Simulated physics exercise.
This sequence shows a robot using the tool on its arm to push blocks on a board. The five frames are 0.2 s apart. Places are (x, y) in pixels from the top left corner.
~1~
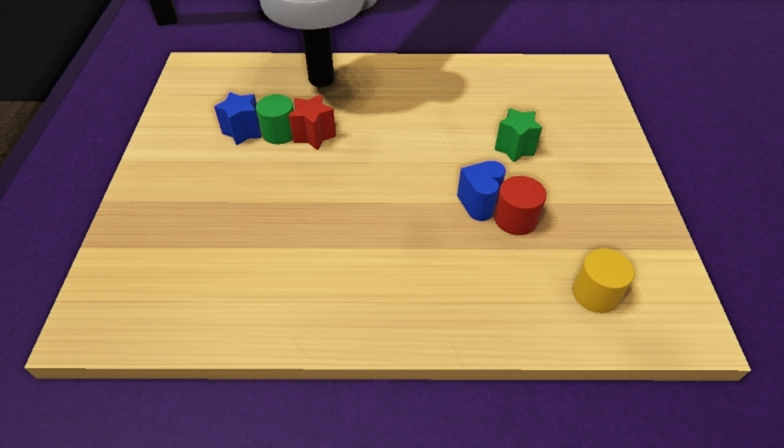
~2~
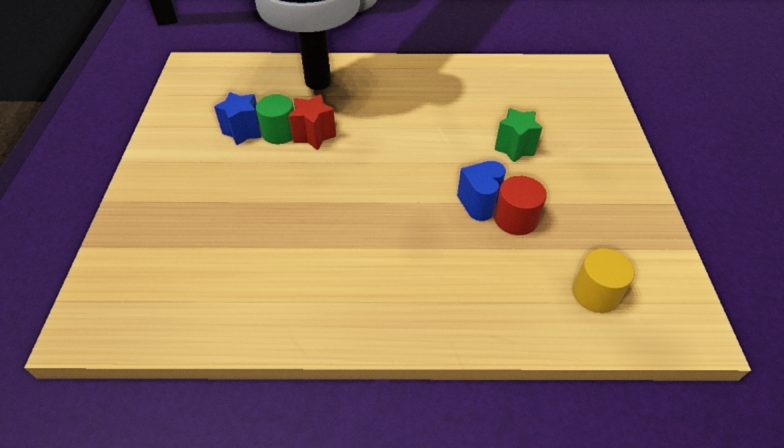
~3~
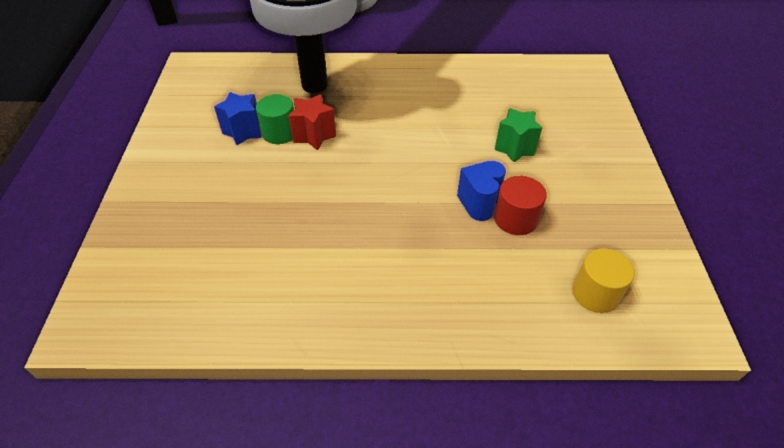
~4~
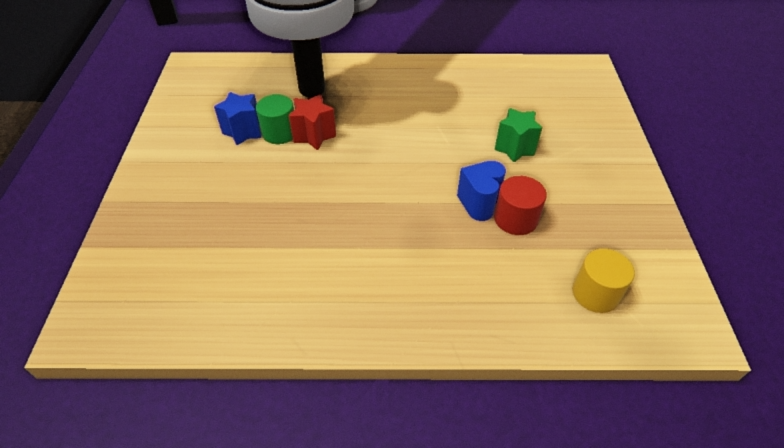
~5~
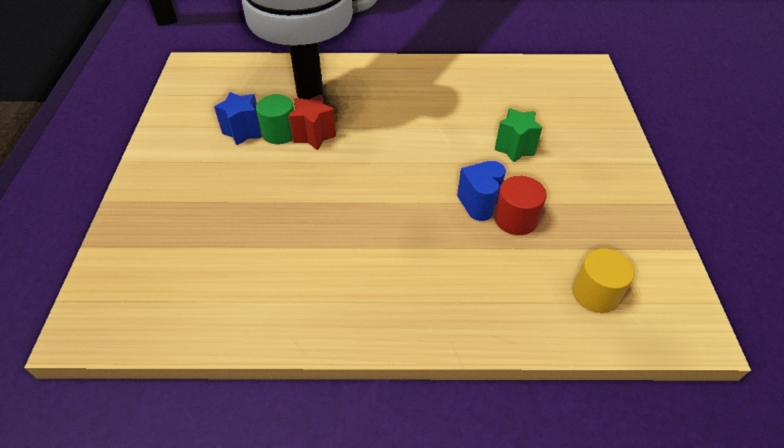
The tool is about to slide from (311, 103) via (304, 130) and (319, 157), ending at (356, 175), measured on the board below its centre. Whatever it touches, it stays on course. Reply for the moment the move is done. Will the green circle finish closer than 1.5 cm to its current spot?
No, that is not how it ends up.
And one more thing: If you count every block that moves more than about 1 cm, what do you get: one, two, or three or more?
I predict two.
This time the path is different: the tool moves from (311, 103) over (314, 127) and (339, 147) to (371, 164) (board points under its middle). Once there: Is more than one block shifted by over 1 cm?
No, I don't think so.
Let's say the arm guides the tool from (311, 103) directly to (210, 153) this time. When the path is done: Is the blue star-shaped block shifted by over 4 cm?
Yes - that is the case.
What follows on the original path. One third of the way, tool (303, 123); blue star-shaped block (233, 104); green circle (268, 112); red star-shaped block (311, 119), turned 15° anticlockwise.
Two thirds of the way, tool (318, 150); blue star-shaped block (233, 104), turned 10° clockwise; green circle (266, 116); red star-shaped block (328, 148), turned 15° anticlockwise.
At the end, tool (355, 168); blue star-shaped block (233, 104), turned 10° clockwise; green circle (266, 116); red star-shaped block (355, 170).
